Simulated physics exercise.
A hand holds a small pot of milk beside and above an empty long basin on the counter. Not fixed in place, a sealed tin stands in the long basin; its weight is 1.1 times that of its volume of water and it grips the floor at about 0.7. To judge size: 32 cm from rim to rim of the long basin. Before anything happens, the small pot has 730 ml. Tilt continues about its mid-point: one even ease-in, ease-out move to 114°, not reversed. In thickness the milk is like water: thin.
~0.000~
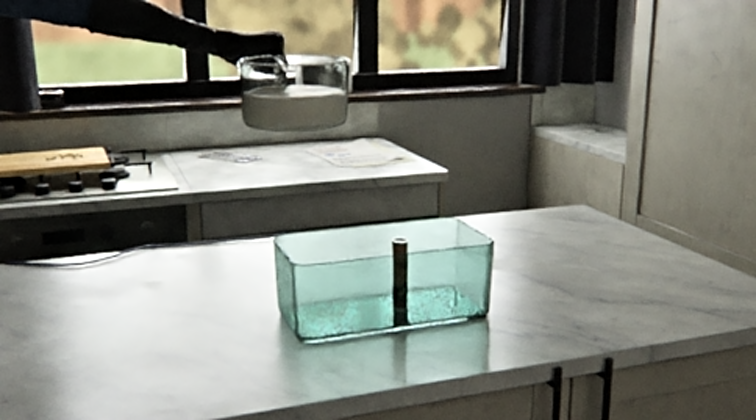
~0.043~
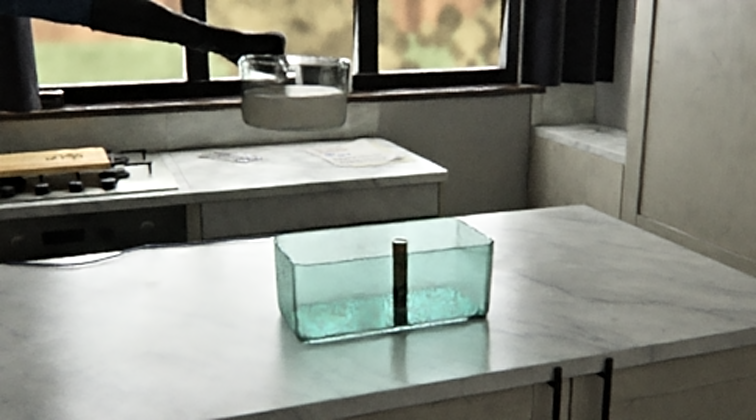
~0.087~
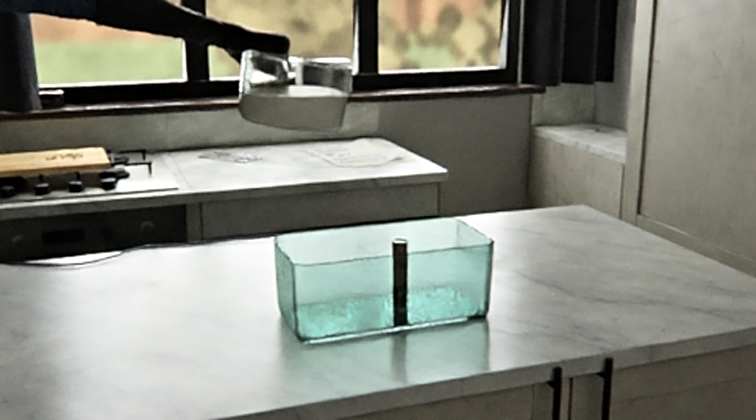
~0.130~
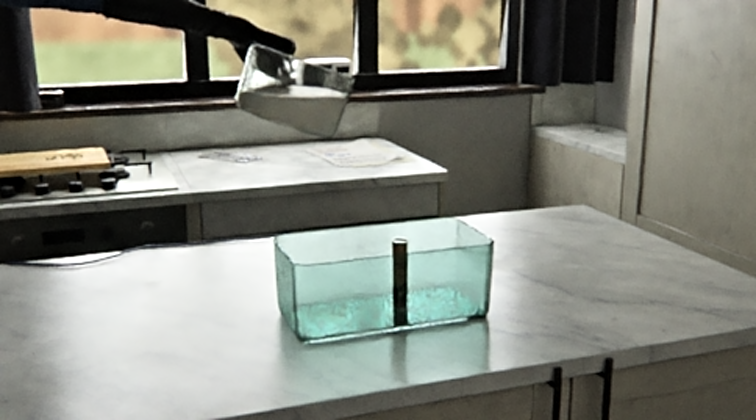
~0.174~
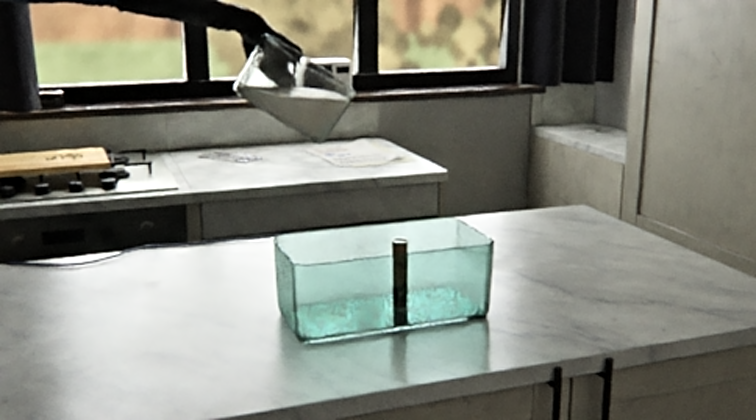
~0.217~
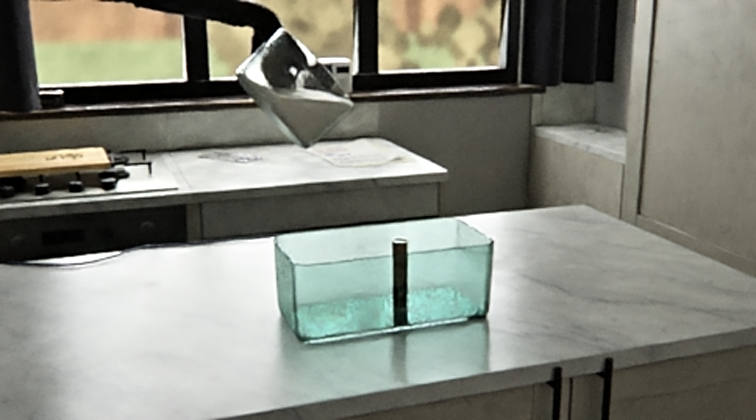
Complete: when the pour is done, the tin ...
... has tipped over.
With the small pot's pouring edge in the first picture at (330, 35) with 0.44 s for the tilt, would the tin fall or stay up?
Then the tin comes down.
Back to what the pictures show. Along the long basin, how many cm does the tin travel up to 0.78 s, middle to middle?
Estimate: Around 3 cm.
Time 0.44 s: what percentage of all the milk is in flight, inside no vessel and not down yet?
At that moment, about 70 percent.
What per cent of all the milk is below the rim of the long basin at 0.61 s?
Some 82 percent of the total.
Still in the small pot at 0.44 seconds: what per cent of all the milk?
Roughly 22 percent.
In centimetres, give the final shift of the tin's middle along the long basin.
Looks like roughly 4.0 cm in total.
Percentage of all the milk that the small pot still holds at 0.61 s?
4 in a hundred, give or take.
Then, 0.44 s in, the tilt is 113° and 22 per cent is still to pour; the tin stands where it began.
Then, 0.61 s in, the tilt is 114° and 4 per cent is still to pour; the tin leans 7°.
Then, 0.78 s in, the tilt is 114° and 0 per cent is still to pour; the tin stands 3 cm from where it began.
Then, 0.97 s in, the tilt is 114° and 0 per cent is still to pour; the tin leans 43°.
Finally, the tin lies on its side.
